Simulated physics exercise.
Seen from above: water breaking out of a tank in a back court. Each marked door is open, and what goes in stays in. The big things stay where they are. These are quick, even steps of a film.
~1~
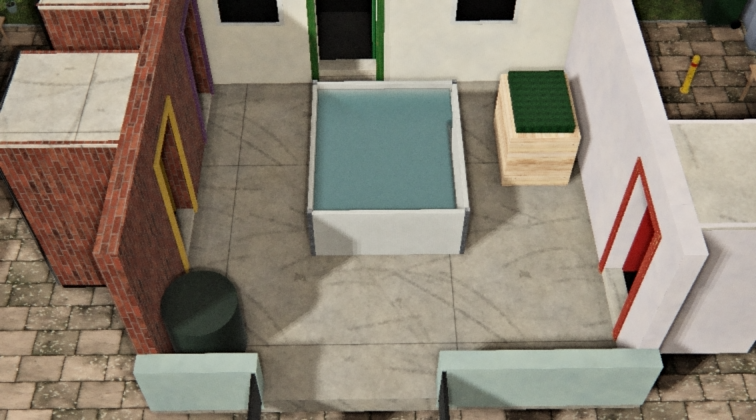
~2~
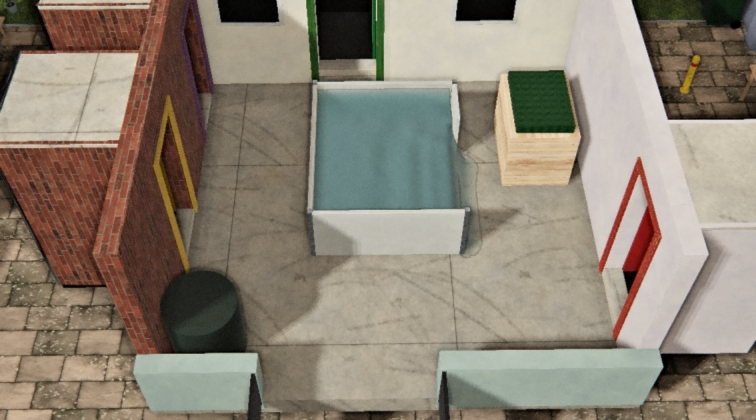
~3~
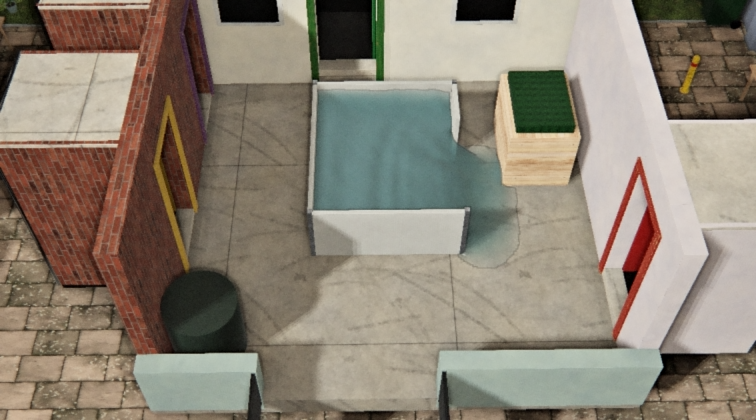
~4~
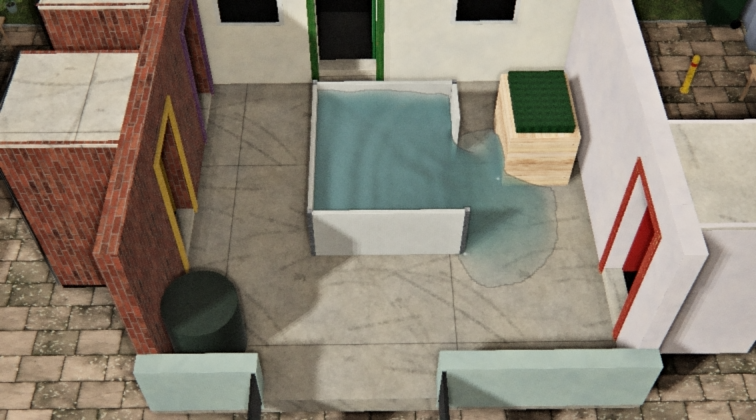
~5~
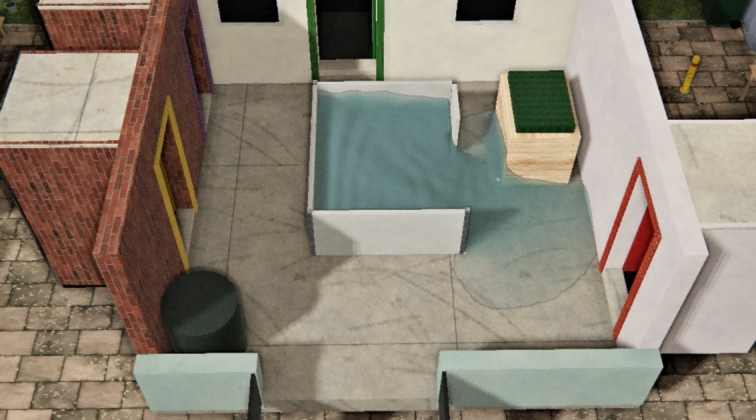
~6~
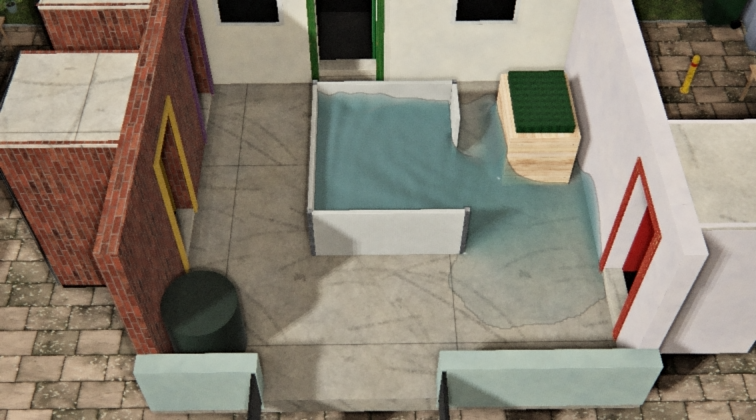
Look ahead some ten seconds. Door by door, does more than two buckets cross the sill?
The purple door floods; the yellow door floods; the green door holds within the limit; the red door floods.
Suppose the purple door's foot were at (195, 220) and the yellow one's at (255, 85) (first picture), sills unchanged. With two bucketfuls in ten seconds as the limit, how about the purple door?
In short: The purple one goes over.
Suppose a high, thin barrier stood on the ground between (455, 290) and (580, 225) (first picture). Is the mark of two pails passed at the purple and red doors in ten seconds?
One by one: The purple door is over, the red door is under.
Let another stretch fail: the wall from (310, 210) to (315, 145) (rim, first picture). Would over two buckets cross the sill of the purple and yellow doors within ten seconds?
My reading: Purple lets more in, yellow takes more.
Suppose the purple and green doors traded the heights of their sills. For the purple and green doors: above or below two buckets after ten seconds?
In short: Purple is under; green goes over.
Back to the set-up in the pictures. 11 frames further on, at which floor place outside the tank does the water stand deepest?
I would point to (610, 364).
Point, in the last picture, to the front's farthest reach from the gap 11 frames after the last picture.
At about (226, 84).
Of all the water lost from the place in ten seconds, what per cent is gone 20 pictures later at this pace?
Some 20 per cent.
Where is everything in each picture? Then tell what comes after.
The water tank at (387, 147) is whole and still, in the first picture.
Water pours out at (456, 192) and has run to a hidden place, in the second picture.
Water pours out at (456, 193) and has run to (495, 155), in the third picture.
The front is at (492, 134), out from the gap at (456, 195), in the fourth picture.
The front is at (595, 246), out from the gap at (456, 194), in the fifth picture.
The front is at (604, 290), out from the gap at (456, 194), in the sixth picture.
A moment on, water covers 30 % of the floor; the purple door not reached, the yellow door not reached, the green door not reached, the red door under two buckets in.
Next, water covers 50 % of the floor; the purple door not reached, the yellow door not reached, the green door wet at the sill, nothing in, the red door over two buckets in.
Then, water covers 85 % of the floor; the purple door under two buckets in, the yellow door not reached, the green door wet at the sill, nothing in, the red door far over two buckets in.
Later, water covers 100 % of the floor; the purple door far over two buckets in, the yellow door far over two buckets in, the green door wet at the sill, nothing in, the red door far over two buckets in.
In the end, water covers 100 % of the floor; the purple door far over two buckets in, the yellow door far over two buckets in, the green door wet at the sill, nothing in, the red door far over two buckets in.
